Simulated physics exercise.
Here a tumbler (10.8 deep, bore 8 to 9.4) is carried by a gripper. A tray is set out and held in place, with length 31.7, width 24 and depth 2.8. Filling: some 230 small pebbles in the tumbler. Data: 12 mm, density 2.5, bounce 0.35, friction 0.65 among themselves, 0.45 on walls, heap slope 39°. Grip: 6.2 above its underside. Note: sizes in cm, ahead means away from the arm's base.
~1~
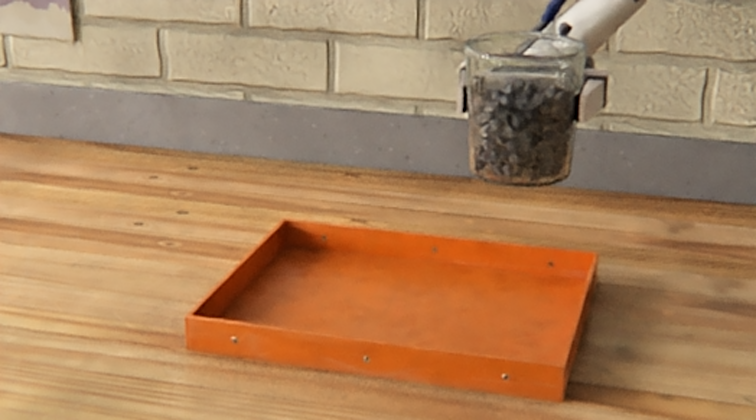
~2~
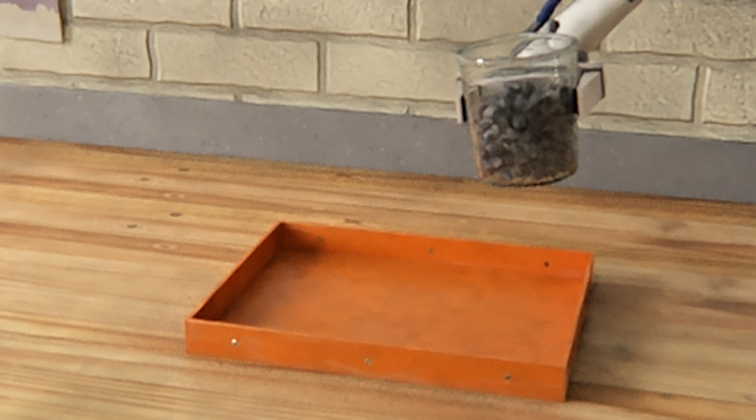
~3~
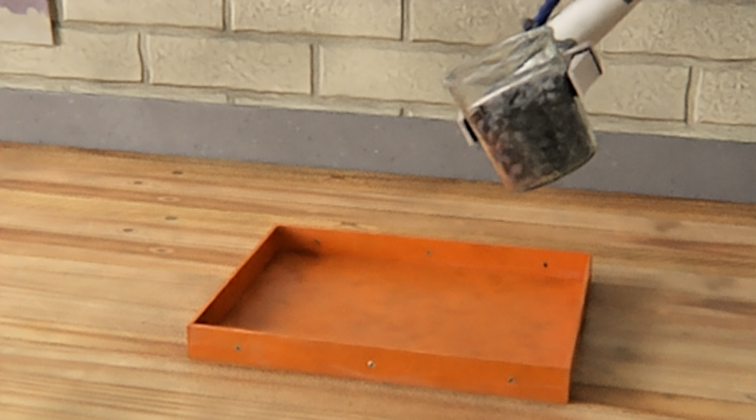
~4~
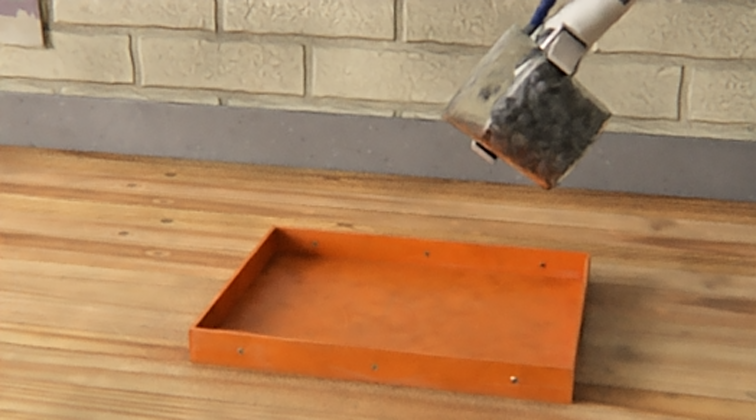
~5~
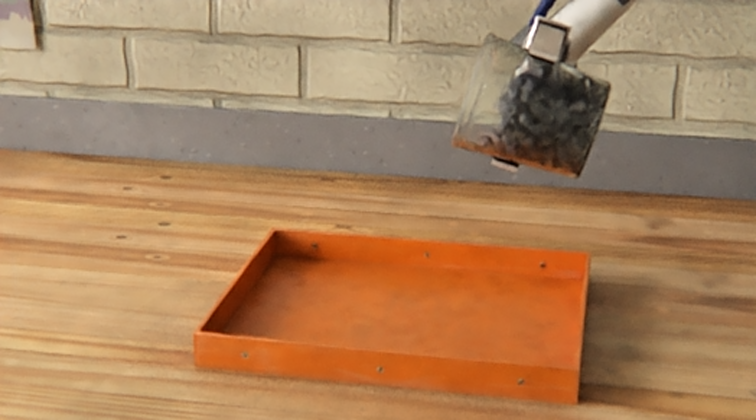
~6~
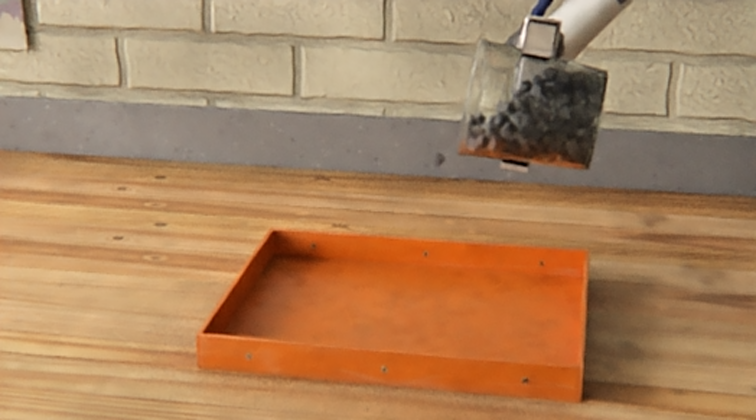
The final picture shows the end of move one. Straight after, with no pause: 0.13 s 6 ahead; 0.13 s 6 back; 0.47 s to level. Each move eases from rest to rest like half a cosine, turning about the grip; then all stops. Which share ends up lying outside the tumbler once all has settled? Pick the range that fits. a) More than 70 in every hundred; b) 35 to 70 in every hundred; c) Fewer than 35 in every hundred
(b) 35 to 70 in every hundred.
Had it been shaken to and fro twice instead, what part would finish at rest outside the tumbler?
Estimate for that case: 80 %.
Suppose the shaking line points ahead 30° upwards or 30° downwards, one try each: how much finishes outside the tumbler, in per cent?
85 and 30 %.
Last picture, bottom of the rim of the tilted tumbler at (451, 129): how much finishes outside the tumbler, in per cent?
The share is around 25 %.
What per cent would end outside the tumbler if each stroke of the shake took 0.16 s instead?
About 35 per cent in that case.
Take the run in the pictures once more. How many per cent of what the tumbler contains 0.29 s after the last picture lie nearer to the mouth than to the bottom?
My estimate is near 75 per cent.
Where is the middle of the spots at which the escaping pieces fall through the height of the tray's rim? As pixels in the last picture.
I'd say somewhere around (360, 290).
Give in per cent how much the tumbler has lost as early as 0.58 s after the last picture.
I'd put it at some 60 percent up to then.
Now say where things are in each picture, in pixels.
The first picture shows tumbler middle at (522, 111), level; upper third of the load around (526, 102), from x 480 to 570, top at y 30; 227 in the tumbler.
The second picture shows tumbler middle at (522, 112), tilted 8° forward; upper third of the load around (528, 103), from x 480 to 570, top at y 25.
The third picture shows tumbler middle at (526, 113), tilted 28° forward; upper third of the load around (540, 103), from x 485 to 585, top at y 25.
The fourth picture shows tumbler middle at (530, 112), tilted 54° forward; upper third of the load around (544, 98), from x 480 to 595, top at y 65.
The fifth picture shows tumbler middle at (534, 111), tilted 74° forward; upper third of the load around (553, 93), from x 485 to 595, top at y 70.
The sixth picture shows tumbler middle at (535, 109), tilted 82° forward; upper third of the load around (562, 94), from x 440 to 595, top at y 75; 226 in the tumbler, 1 in flight or on a rim.
Then, 0.29 s after the last picture, tilted 81° forward, highest piece 21 above the table; 113 in the tumbler, 10 in the tray, 104 in flight or on a rim.
Then, 0.58 s after the last picture, tilted 18° forward, highest piece 24 above the table; 133 in the tray, 94 in the tumbler.
Then, 0.93 s after the last picture, level, highest piece 21 above the table; 133 in the tray, 94 in the tumbler.
Then, 1.98 s after the last picture, level, highest piece 21 above the table; 133 in the tray, 94 in the tumbler.
Final count, 133 in the tray, 94 in the tumbler. That is 59 % outside the tumbler.
